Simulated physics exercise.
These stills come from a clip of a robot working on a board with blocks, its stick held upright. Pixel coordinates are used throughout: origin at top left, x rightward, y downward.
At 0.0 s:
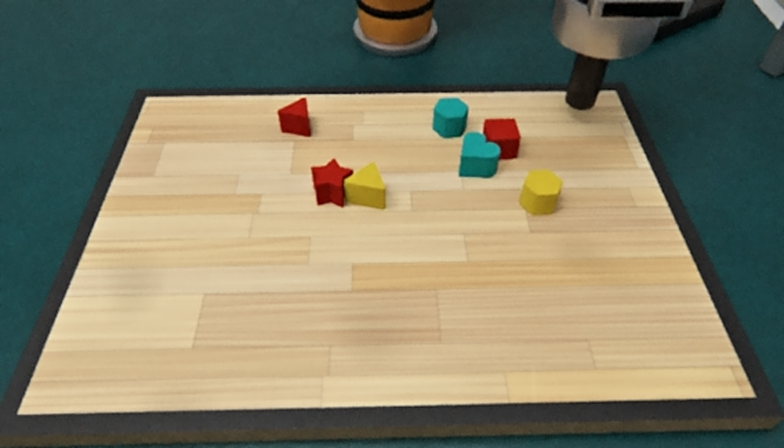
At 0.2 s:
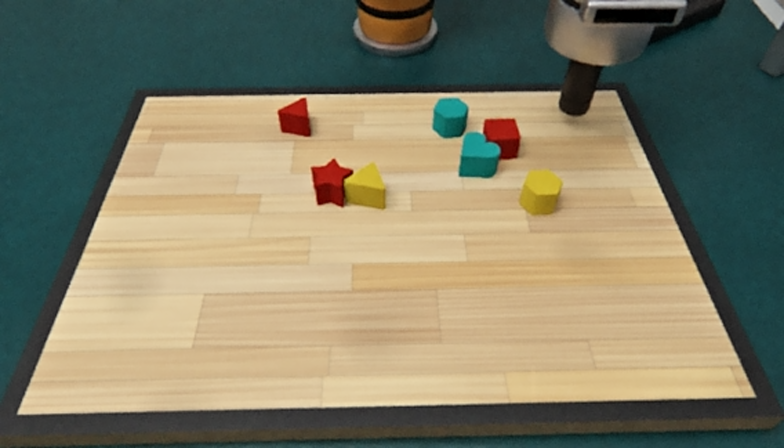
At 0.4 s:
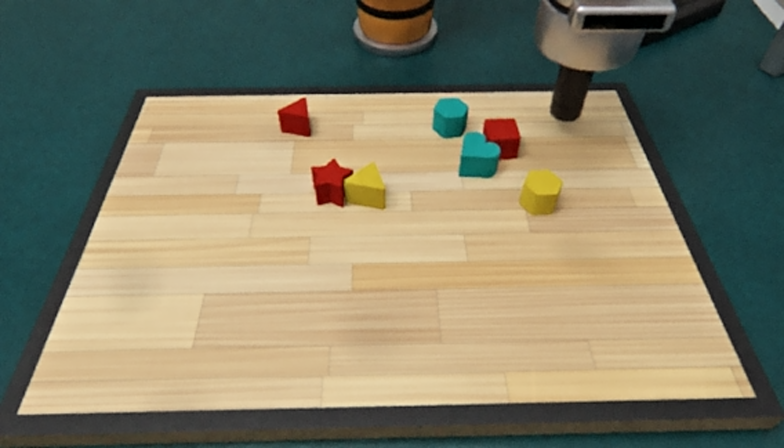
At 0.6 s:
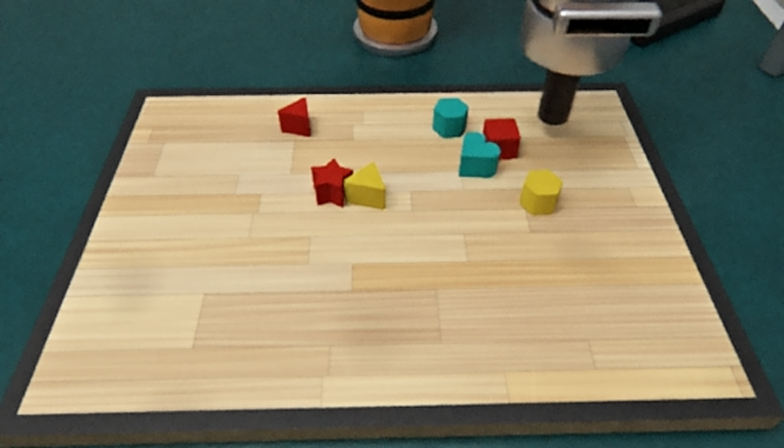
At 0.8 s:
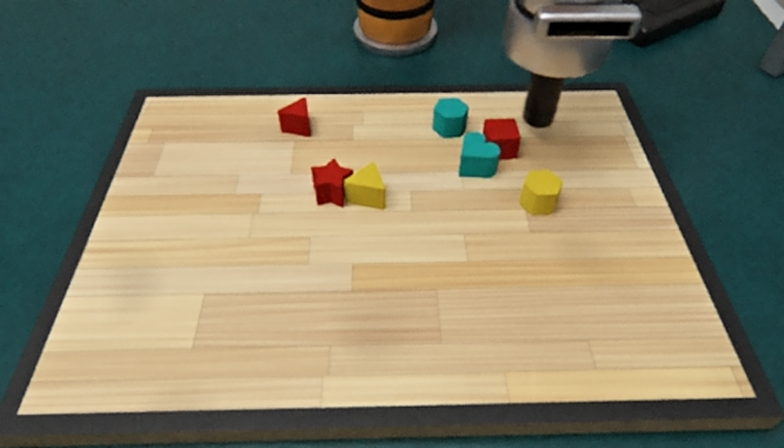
A dark stick held by a robot arm starts near the top right corner of a wooden board and slides a short way left and slightly down. It draws closer to the red square block, while all the red, turquoise and yellow blocks stay still.
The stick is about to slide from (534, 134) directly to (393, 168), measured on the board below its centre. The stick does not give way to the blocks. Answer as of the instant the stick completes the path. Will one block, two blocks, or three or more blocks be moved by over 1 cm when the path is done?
That makes 2 blocks.
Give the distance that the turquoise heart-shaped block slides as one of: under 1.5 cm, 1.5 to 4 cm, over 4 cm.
My prediction: Over 4 cm.
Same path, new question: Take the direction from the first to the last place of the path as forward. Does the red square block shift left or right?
It is pushed towards the left-hand side.
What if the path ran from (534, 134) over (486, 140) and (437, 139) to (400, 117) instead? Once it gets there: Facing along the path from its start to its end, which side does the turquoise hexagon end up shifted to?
Heads right.
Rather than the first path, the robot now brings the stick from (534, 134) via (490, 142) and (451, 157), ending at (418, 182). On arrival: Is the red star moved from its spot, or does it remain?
It stays.
On the path given first. One third of the way, stick at (491, 131); turquoise heart-shaped block at (463, 162), turned 20° anticlockwise; red square block at (471, 140), turned 40° anticlockwise.
Two thirds of the way, stick at (443, 142); turquoise heart-shaped block at (451, 179), turned 70° anticlockwise; red square block at (432, 158), turned 85° anticlockwise.
At the end, stick at (393, 153); turquoise hexagon still; turquoise heart-shaped block at (449, 182), turned 90° anticlockwise; red square block at (422, 165), turned 105° anticlockwise.
